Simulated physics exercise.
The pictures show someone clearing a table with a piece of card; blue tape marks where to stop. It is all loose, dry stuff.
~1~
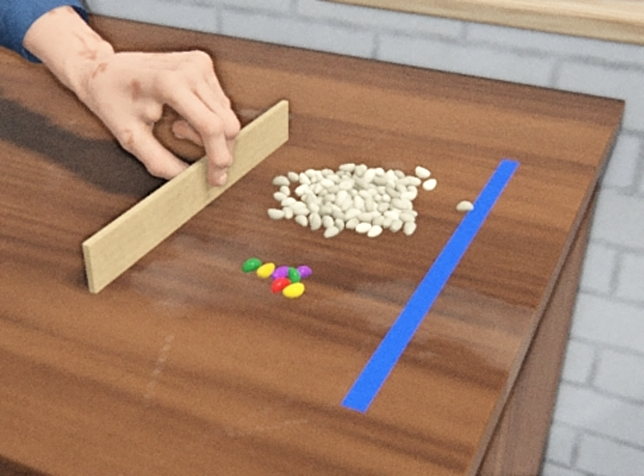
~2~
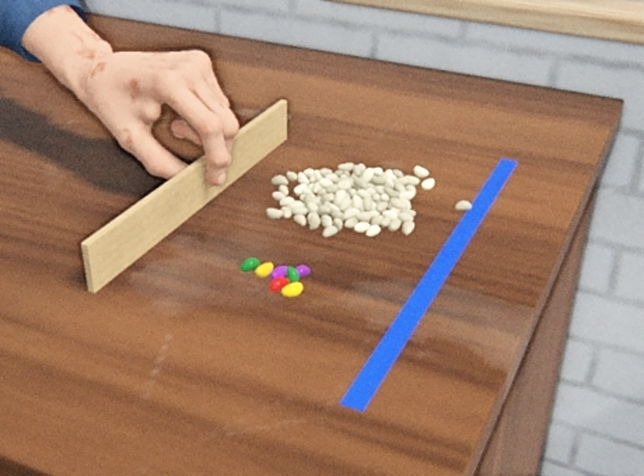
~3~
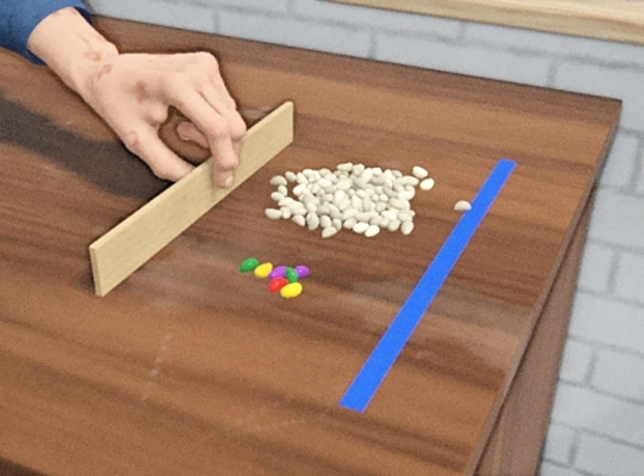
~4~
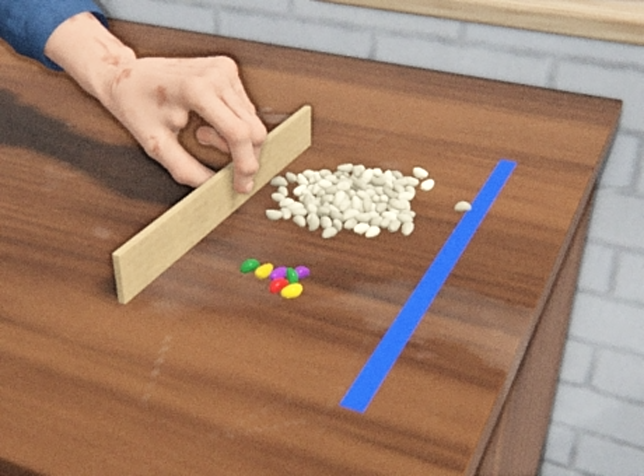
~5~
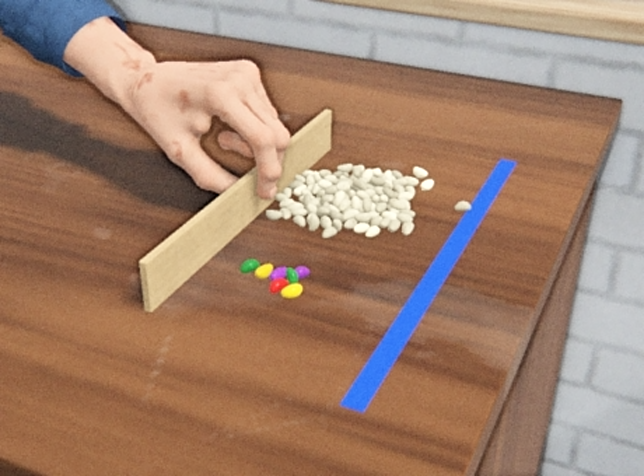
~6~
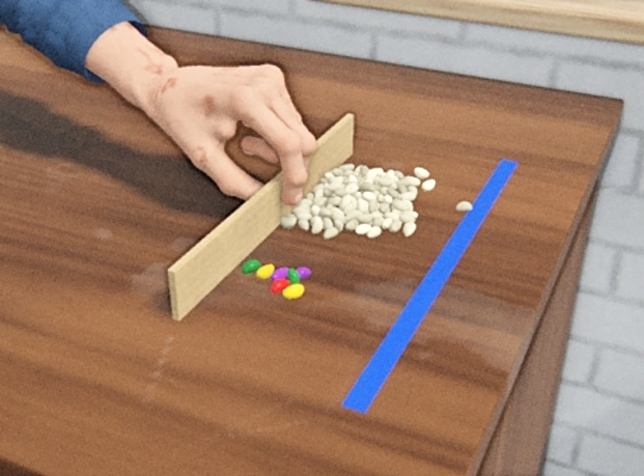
On a wooden table, a hand slides a flat strip rightward against some white beans.
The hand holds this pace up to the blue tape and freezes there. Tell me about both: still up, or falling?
The near batch remains up there and the far batch partly drops off.
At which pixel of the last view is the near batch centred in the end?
Around (452, 325).
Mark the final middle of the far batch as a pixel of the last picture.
Roughly at (510, 237).
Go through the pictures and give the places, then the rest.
Piece of card at (106, 254), at rest; blue tape at (506, 170), about a palm's width from the edge; edge at (546, 288); near batch at (280, 274), a few jelly beans; far batch at (353, 196), many white beans, in the first frame.
Piece of card at (105, 254), at rest; far batch at (352, 195), in the second frame.
Piece of card at (113, 257); near batch at (277, 274), in the third frame.
Piece of card at (136, 264); far batch at (351, 196), in the fourth frame.
Piece of card at (162, 271); near batch at (278, 275), in the fifth frame.
Piece of card at (190, 279); blue tape at (505, 170); edge at (545, 287); near batch at (279, 276); far batch at (356, 198), about a quarter pushed along, in the sixth frame.
Then, 0.38 s after the last picture, piece of card still moving, near (369, 199); near batch all on the table, its front near (367, 299); far batch all on the table, its front near (478, 231).
Then, 0.79 s after the last picture, piece of card stopped at the blue tape; near batch all on the table, its front near (465, 326); far batch a stray few over the edge.
Then, 1.07 s after the last picture, piece of card stopped at the blue tape; near batch all on the table, its front near (479, 332); far batch a small part over the edge.
At rest, piece of card stopped at the blue tape; near batch all on the table, its front near (479, 332); far batch a small part over the edge.
